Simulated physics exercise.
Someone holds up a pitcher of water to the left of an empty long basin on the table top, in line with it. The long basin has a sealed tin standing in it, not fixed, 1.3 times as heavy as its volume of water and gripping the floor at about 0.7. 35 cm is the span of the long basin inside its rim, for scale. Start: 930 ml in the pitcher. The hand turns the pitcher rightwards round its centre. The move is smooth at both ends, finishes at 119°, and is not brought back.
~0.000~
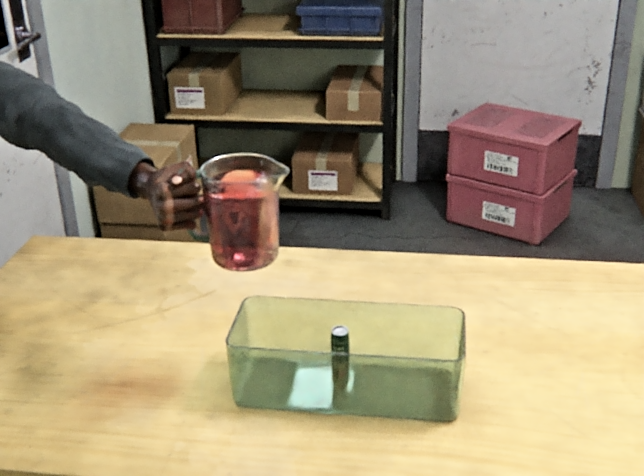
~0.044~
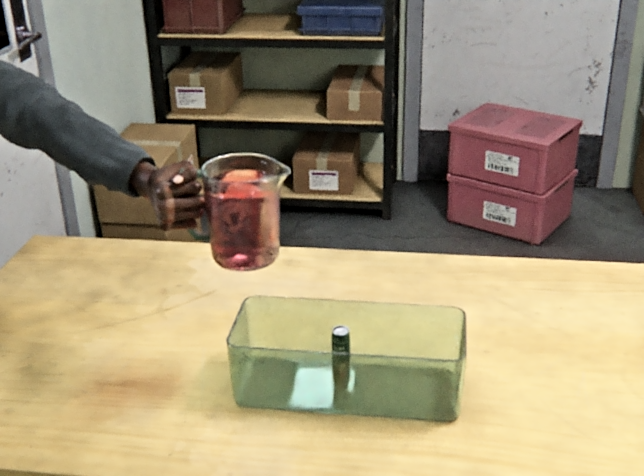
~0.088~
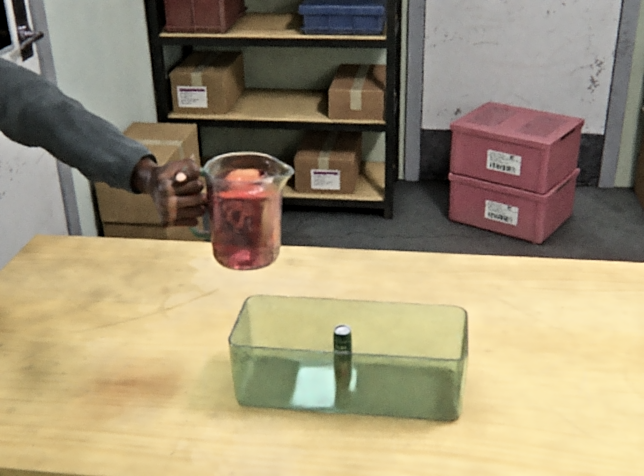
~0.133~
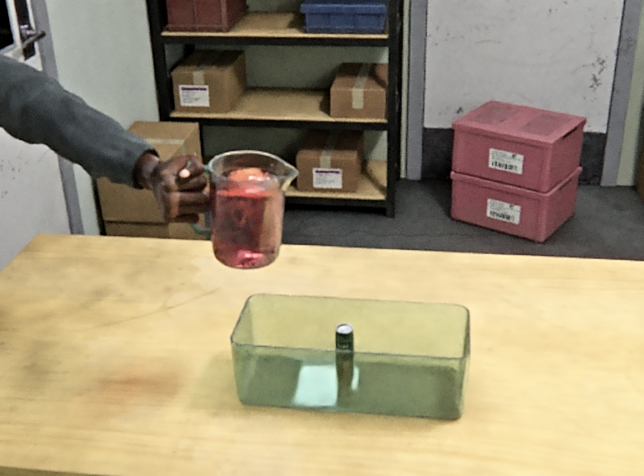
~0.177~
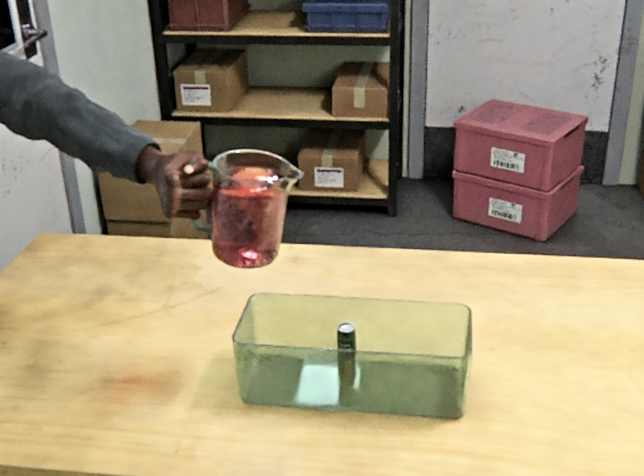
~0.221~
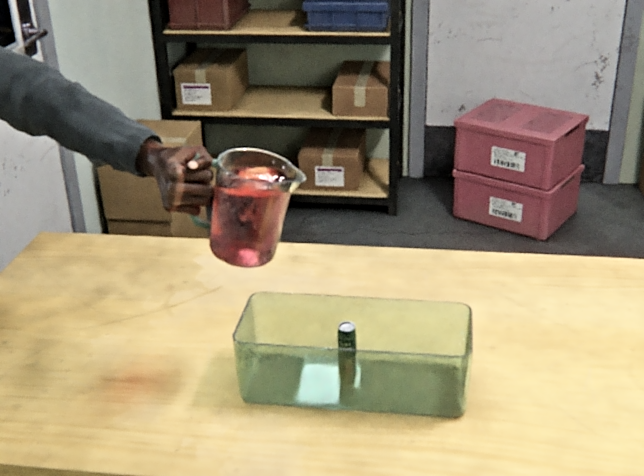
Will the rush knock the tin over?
It keels over.
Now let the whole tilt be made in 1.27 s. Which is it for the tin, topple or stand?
With that tilt, the tin tips.
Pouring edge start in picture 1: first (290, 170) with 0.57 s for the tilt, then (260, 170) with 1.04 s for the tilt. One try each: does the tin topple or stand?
In the first try it comes down; in the second it comes down.
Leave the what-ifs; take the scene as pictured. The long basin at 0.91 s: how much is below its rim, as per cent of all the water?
About 56 per cent.
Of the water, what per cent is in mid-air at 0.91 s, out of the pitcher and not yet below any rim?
Estimate: Around 24 per cent.
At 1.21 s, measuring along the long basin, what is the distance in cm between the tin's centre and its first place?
Reading: Roughly 5 cm.
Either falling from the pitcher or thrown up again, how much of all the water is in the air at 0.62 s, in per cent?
Roughly 18 percent.
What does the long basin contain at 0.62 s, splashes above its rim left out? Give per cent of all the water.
Estimate - around 3 in a hundred parts.
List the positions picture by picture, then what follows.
It leans 0°; its right rim is at (289, 171); the water meets the walls at (207, 180) and (278, 183); the long basin's rim runs from (235, 321) to (465, 334); the tin's top is at (340, 333), in the first frame.
It leans 1°; its right rim is at (291, 171); the water meets the walls at (208, 180) and (279, 183), in the second frame.
It leans 2°; its right rim is at (294, 172); the water meets the walls at (211, 179) and (282, 183), in the third frame.
It leans 5°; its right rim is at (298, 173); the water meets the walls at (214, 177) and (285, 182), in the fourth frame.
It leans 8°; its right rim is at (302, 175); the water meets the walls at (218, 177) and (290, 182), in the fifth frame.
It leans 13°; its right rim is at (306, 179); the water meets the walls at (219, 178) and (293, 181), in the sixth frame.
Then, 0.62 s in, the tilt is 77° and 78 per cent is still to pour; the tin stands where it began.
Then, 0.91 s in, the tilt is 114° and 18 per cent is still to pour; the tin stands where it began.
Then, 1.21 s in, the tilt is 119° and 0 per cent is still to pour; the tin leans 30°.
Then, 1.54 s in, the tilt is 119° and 0 per cent is still to pour; the tin lies on its side.
Finally, the tin lies on its side.
